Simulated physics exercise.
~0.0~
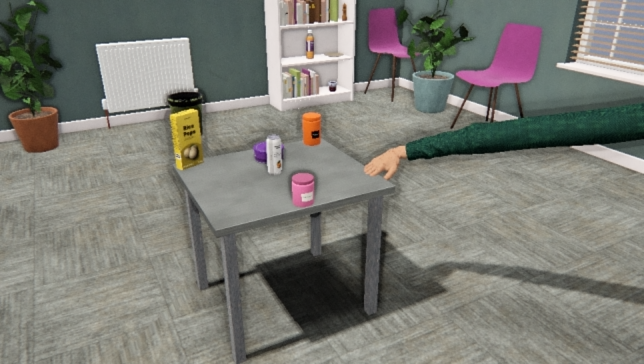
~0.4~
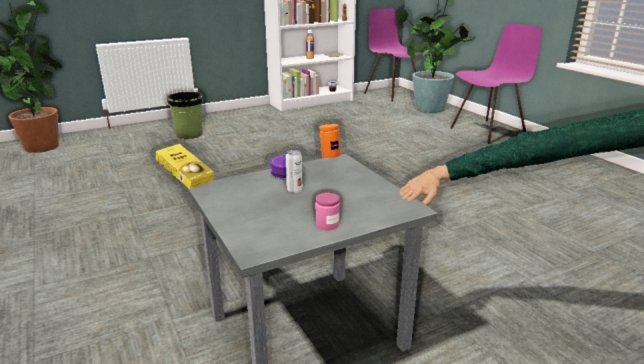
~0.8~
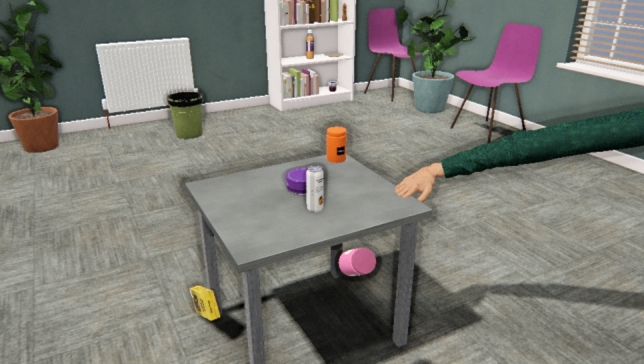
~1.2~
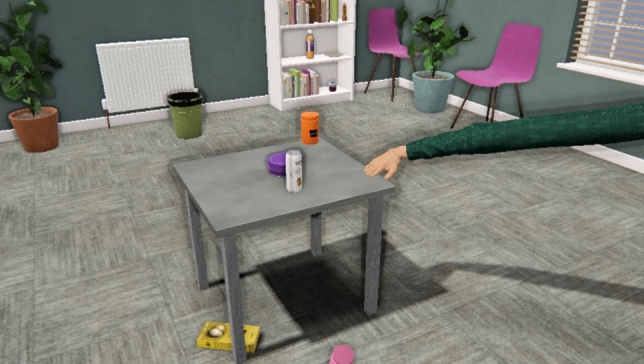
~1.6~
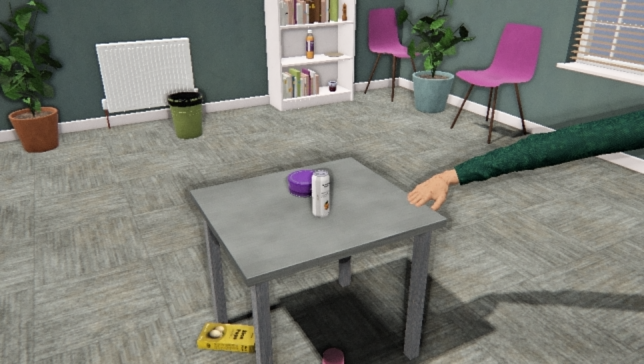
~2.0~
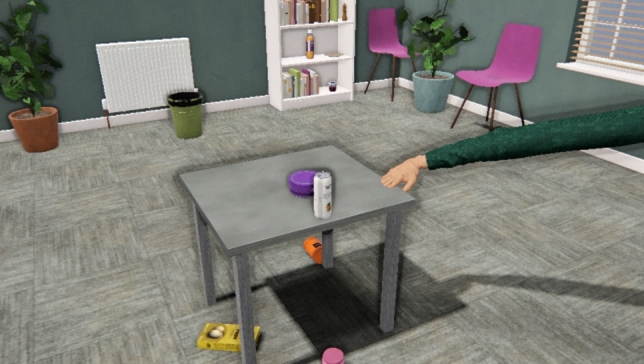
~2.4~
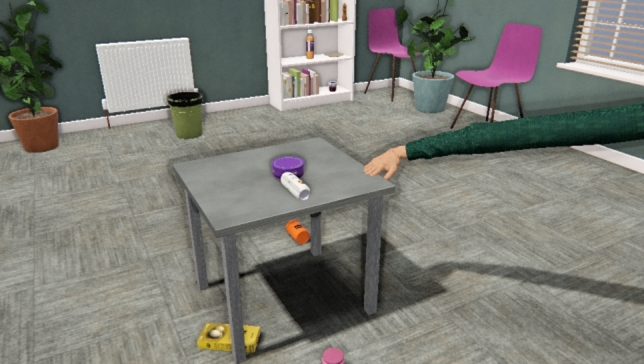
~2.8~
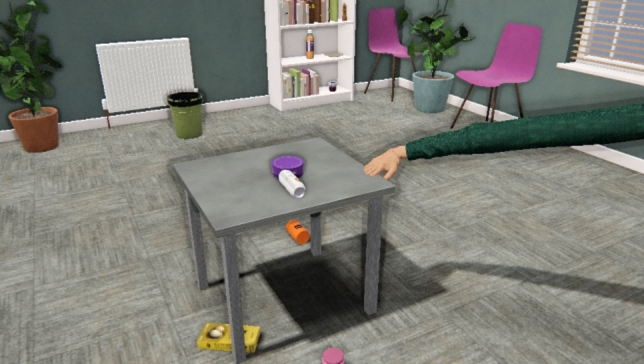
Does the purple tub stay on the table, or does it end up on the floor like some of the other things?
The purple tub stays on the table. It shifts about a little but is still on the top when everything comes to rest, with the fallen white can beside it.
A grey side table carrying a yellow packet, a pink jar, an orange jar, a white can and a purple tub jerks towards us and to the right, with a hand at its edge. The yellow packet tips over and drops off, and the pink jar falls after it. The table goes back, leaving both on the floor, then comes forward again, and the orange jar disappears from the top and shows up lying underneath. As the table returns once more, the white can topples beside the purple tub. Everything then lies still, with only the can and tub left on top.
